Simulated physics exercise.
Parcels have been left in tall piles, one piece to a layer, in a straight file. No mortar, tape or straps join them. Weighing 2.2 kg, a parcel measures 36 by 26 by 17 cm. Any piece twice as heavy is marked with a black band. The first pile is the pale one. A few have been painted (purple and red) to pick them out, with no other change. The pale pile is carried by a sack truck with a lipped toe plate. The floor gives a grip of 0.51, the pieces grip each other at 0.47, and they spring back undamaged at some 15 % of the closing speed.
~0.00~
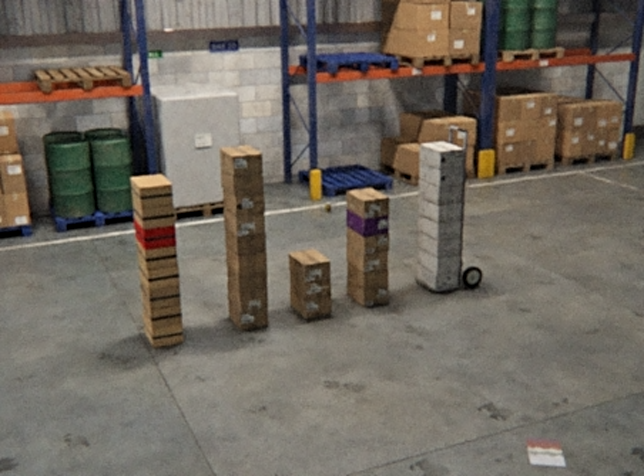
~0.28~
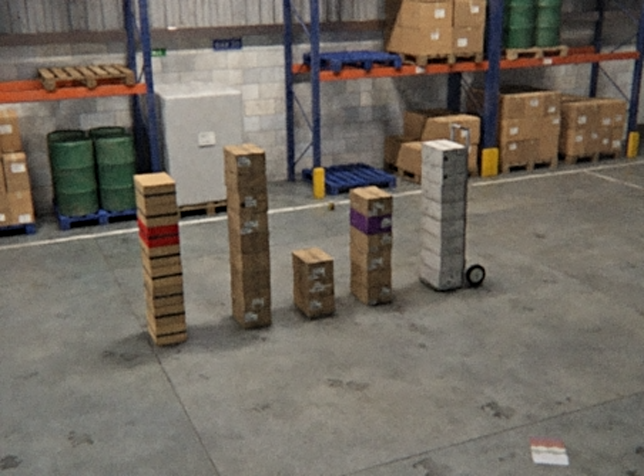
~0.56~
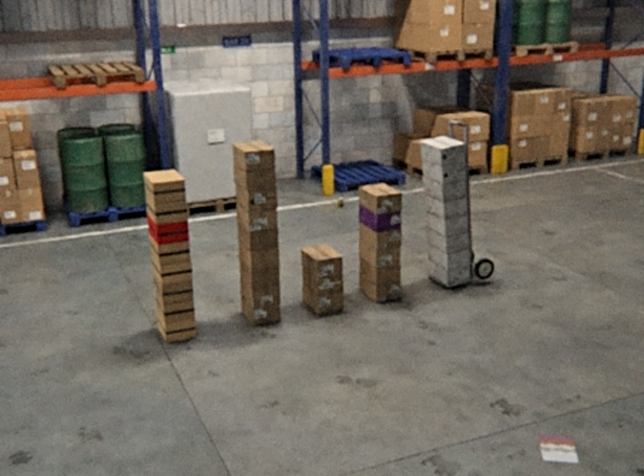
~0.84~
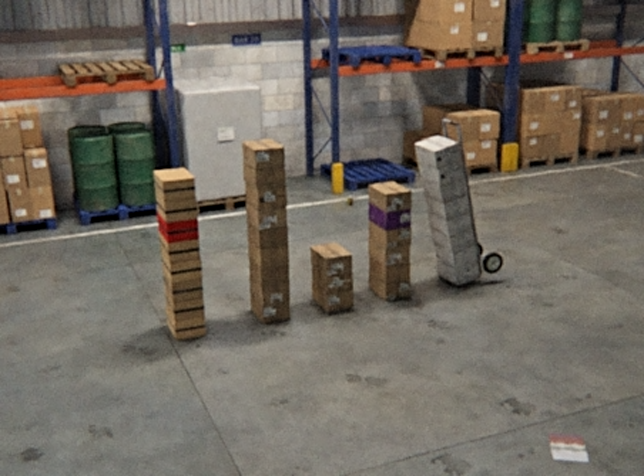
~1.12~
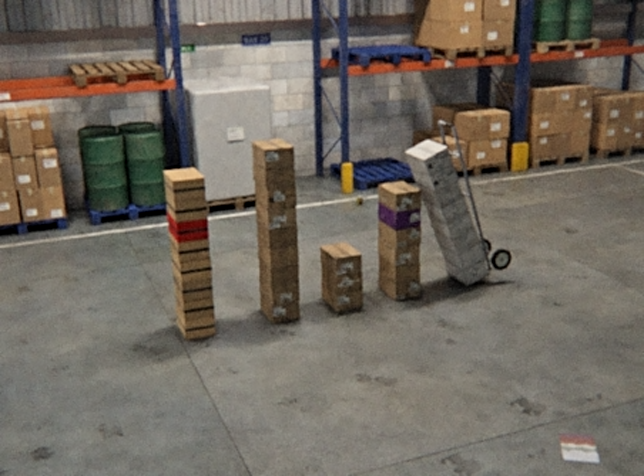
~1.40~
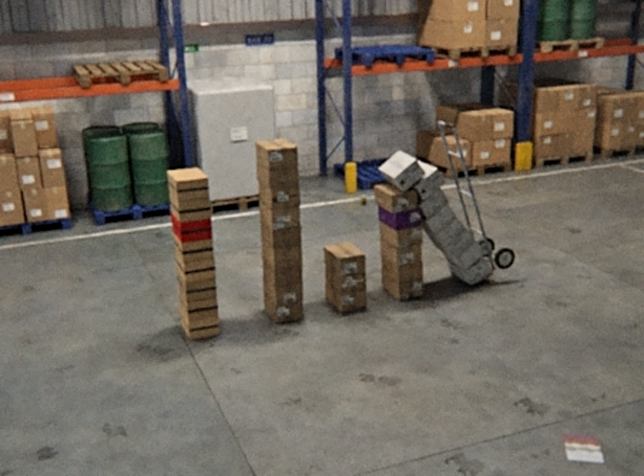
In a warehouse with a grey concrete floor, seen from slightly above, blue and orange racking holds boxes and green drums. Five piles stand in a row: one with a red layer at left, a tall brown one, a short one, one with a purple layer, and a pale one on a sack truck. As the camera pans slightly left, the truck and pale pile tilt left, its upper parcels bending onto the purple-marked pile, which shifts slightly.
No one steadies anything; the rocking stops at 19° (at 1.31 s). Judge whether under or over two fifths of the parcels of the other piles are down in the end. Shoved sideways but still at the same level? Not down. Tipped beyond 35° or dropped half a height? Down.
Under two fifths are down.
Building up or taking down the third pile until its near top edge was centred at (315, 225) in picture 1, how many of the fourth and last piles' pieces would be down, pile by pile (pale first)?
Counts down - fourth: 9; last: 8.
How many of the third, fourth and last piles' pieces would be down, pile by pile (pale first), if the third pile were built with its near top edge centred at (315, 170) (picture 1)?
Result: Third pile 8, fourth pile 9, last pile 8.
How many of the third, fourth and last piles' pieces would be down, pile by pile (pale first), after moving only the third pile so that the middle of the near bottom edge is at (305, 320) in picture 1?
Pile tally - third: 0, fourth: 0, last: 0.
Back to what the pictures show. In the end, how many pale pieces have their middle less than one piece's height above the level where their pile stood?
The number you get is 3.
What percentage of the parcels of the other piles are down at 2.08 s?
By then, 10 per cent.
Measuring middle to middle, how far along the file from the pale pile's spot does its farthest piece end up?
130 cm.
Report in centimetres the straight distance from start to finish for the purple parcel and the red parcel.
Purple 80 cm, red 0 cm.
After 1.74 s, 7 of the pale pile down; none of the 26 other parcels down, 6 disturbed; purple parcel 17° from how it stood.
After 2.08 s, 7 of the pale pile down; 2 of the 26 other parcels down; purple parcel 30° from how it stood, 12 cm lower.
In the end (3.3 s), 7 of the pale pile down; 5 of the 26 other parcels down; purple parcel 22° from how it stood, 15 cm lower; red parcel unmoved. That is 19 per cent. From the last view, middles, purple parcel near (324, 242), red parcel near (191, 225).
